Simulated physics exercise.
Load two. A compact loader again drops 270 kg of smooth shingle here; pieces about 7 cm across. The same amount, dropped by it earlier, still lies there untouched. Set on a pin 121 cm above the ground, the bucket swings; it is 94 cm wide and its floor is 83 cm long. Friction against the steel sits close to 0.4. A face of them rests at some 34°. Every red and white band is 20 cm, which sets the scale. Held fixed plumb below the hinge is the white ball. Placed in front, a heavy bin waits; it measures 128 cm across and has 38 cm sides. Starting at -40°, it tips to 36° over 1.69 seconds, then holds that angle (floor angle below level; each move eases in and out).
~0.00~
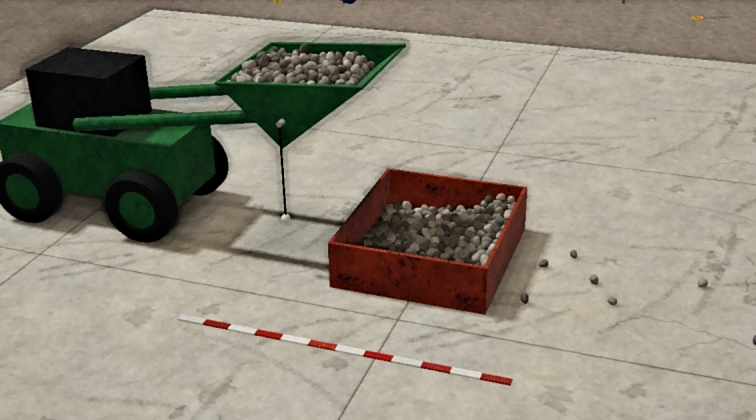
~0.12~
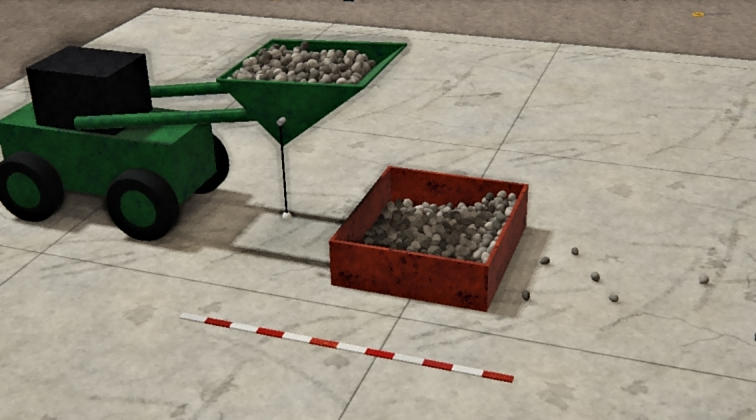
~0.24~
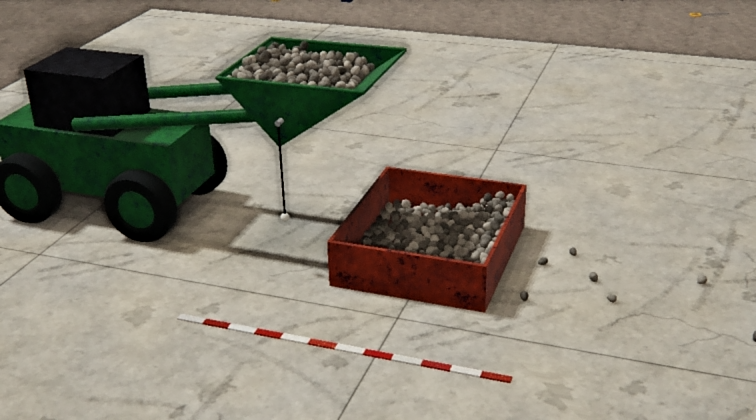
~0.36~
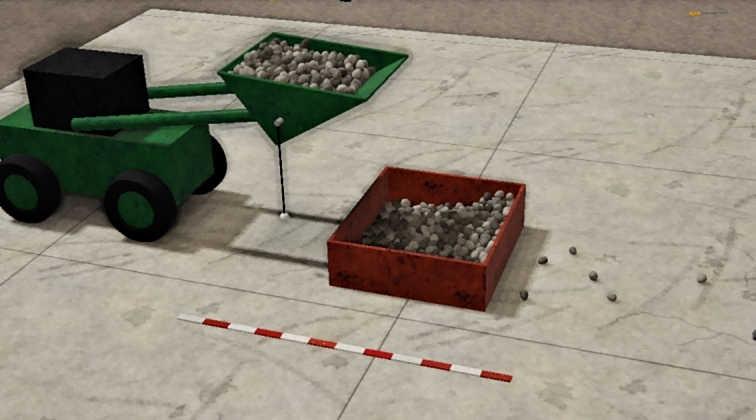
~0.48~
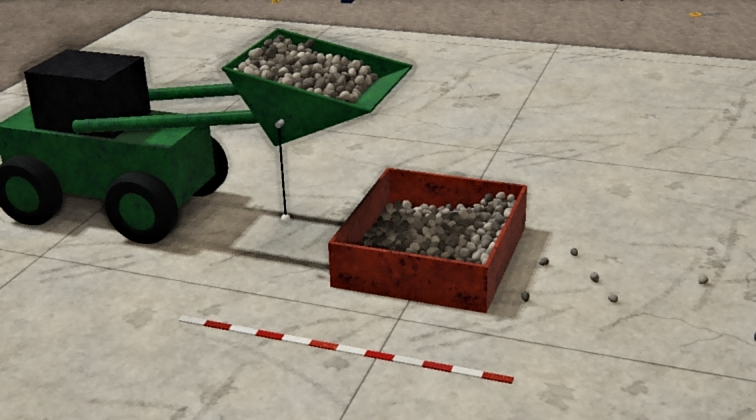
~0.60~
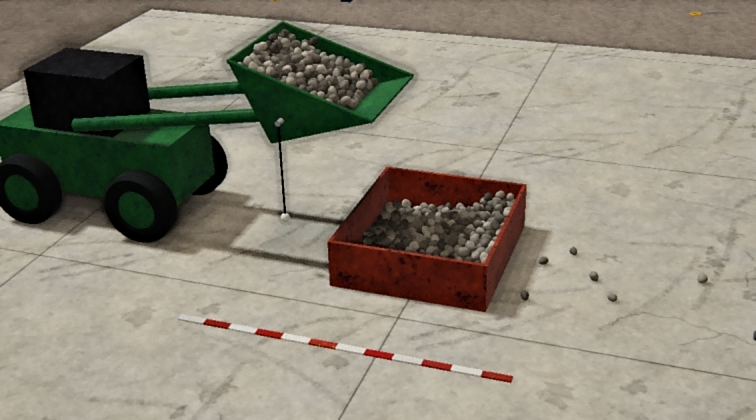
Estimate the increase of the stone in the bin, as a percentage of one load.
Roughly 100 per cent of one load.
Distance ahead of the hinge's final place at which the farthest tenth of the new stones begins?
About 120 centimetres ahead of it.
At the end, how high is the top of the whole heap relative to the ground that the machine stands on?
Around 42 centimetres above that ground.
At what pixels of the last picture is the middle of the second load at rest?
The middle ends up near (418, 229).
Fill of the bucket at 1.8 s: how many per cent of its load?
Around 30 in a hundred.
After 1.3 s the floor is at 24°; in per cent of one load, 98 in the bucket, 101 in the bin, 1 beside or beyond the bin; the foremost stones are at (599, 279).
After 1.8 s the floor is at 36°; in per cent of one load, 32 in the bucket, 167 in the bin, 1 beside or beyond the bin; the foremost stones are at (599, 277).
After 2.1 s the floor is at 36°; in per cent of one load, 3 in the bucket, 196 in the bin, 1 beside or beyond the bin; the foremost stones are at (599, 277).
After 4.6 s the floor is at 36°; in per cent of one load, 0 in the bucket, 199 in the bin, 1 beside or beyond the bin; the foremost stones are at (598, 279). Net gain in the bin, 100.
